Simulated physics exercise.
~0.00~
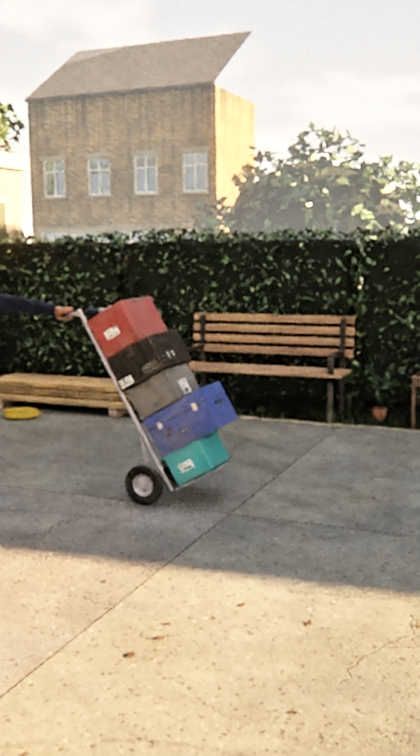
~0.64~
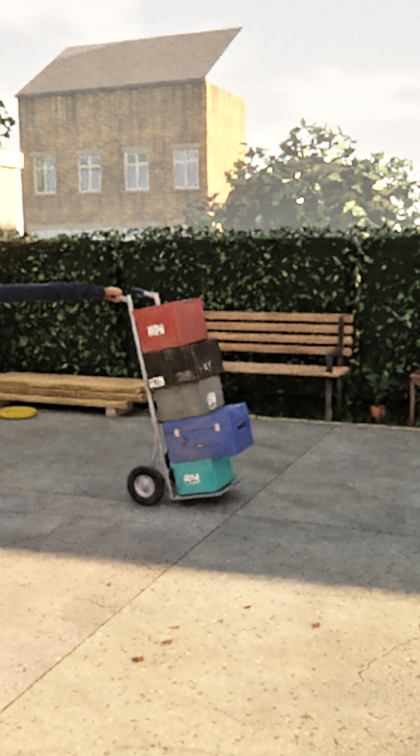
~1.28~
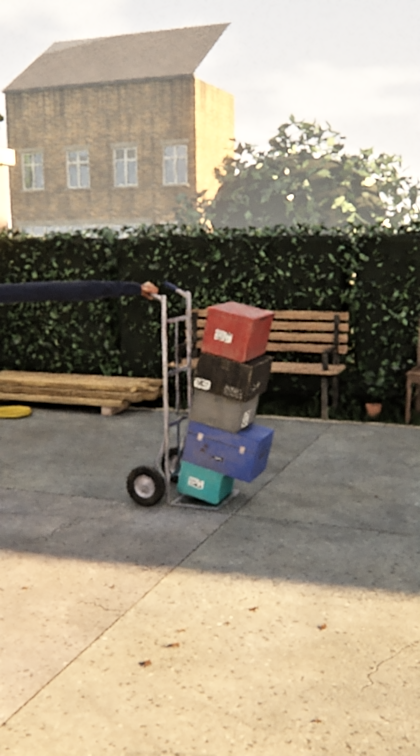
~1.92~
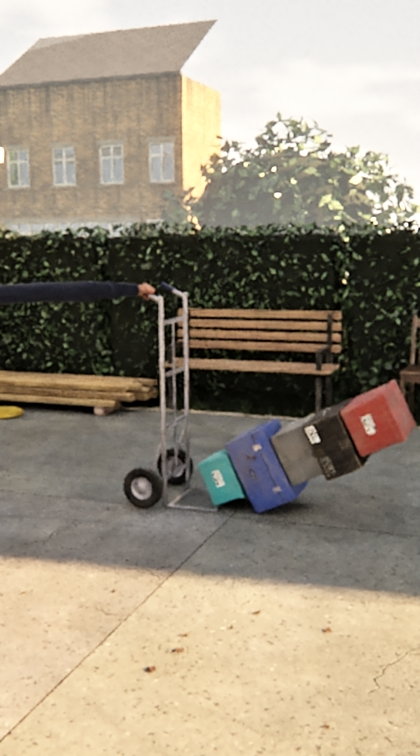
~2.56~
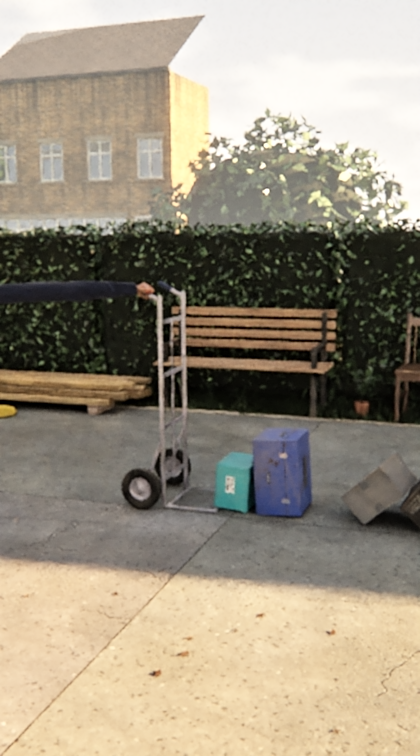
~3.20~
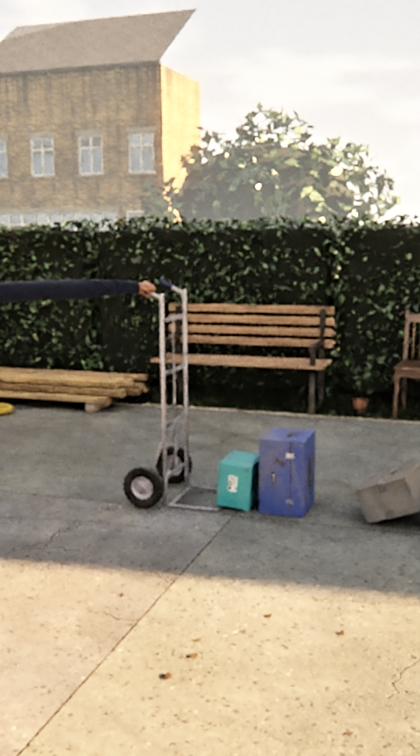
Stacked boxes toppling rightward off a hand truck as an arm swings it upright, ending scattered on the paving beside it.
